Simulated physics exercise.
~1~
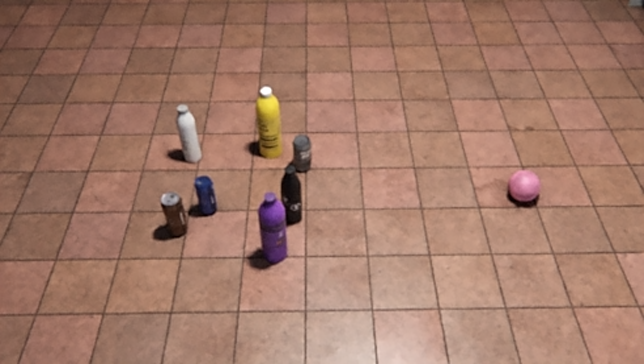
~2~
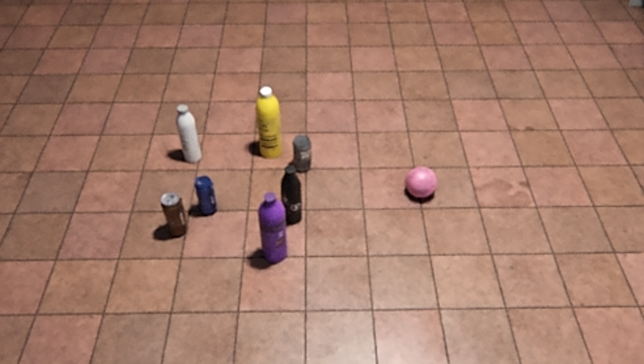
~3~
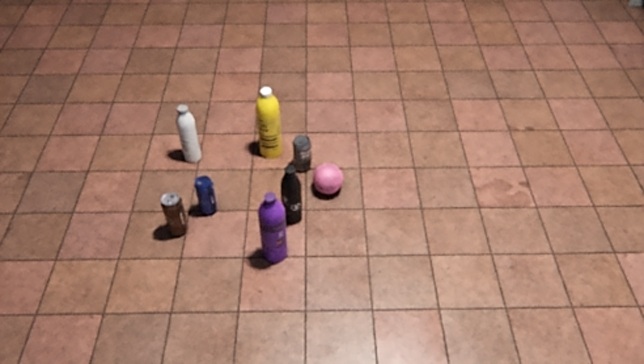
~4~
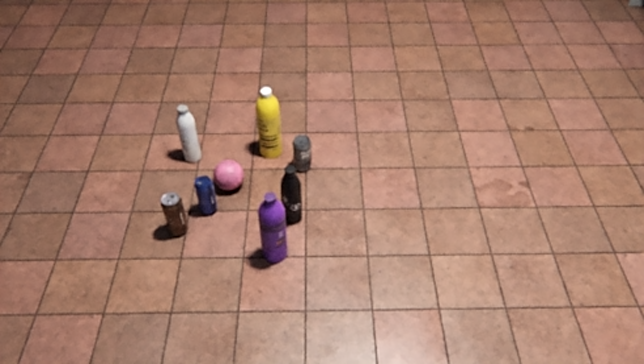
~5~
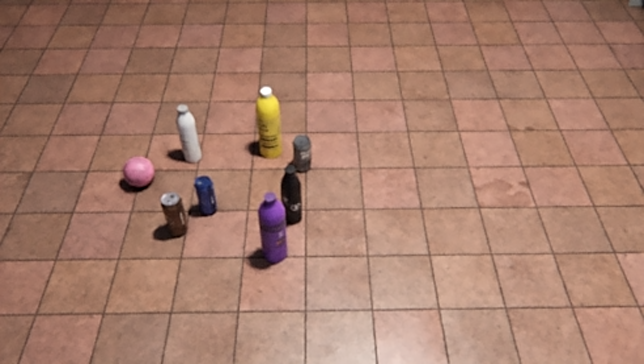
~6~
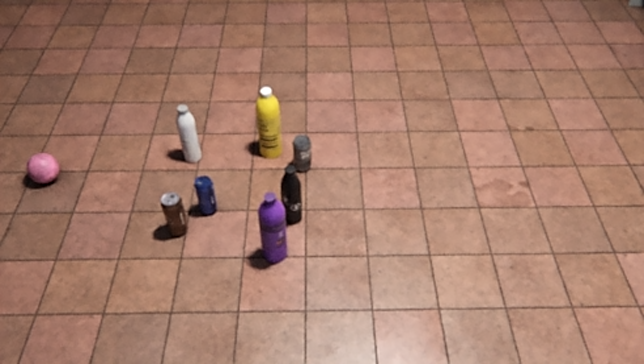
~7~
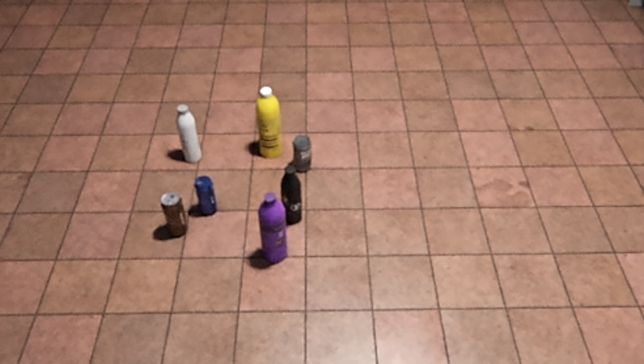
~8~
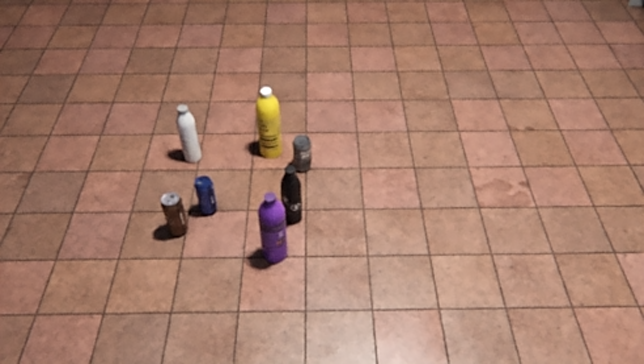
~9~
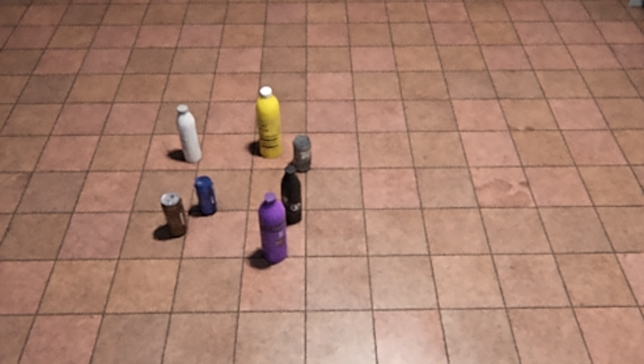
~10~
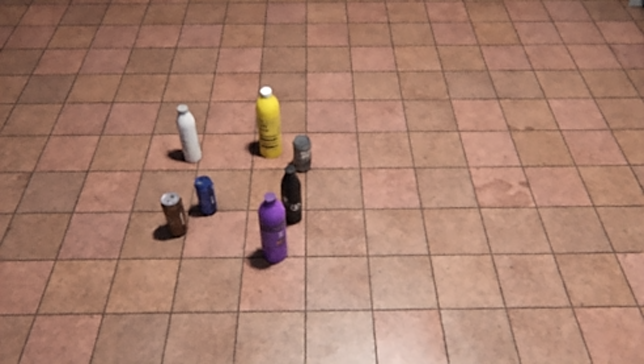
Pink ball rolling left across a tiled floor, passing among standing bottles and cans and leaving view, with all still upright.
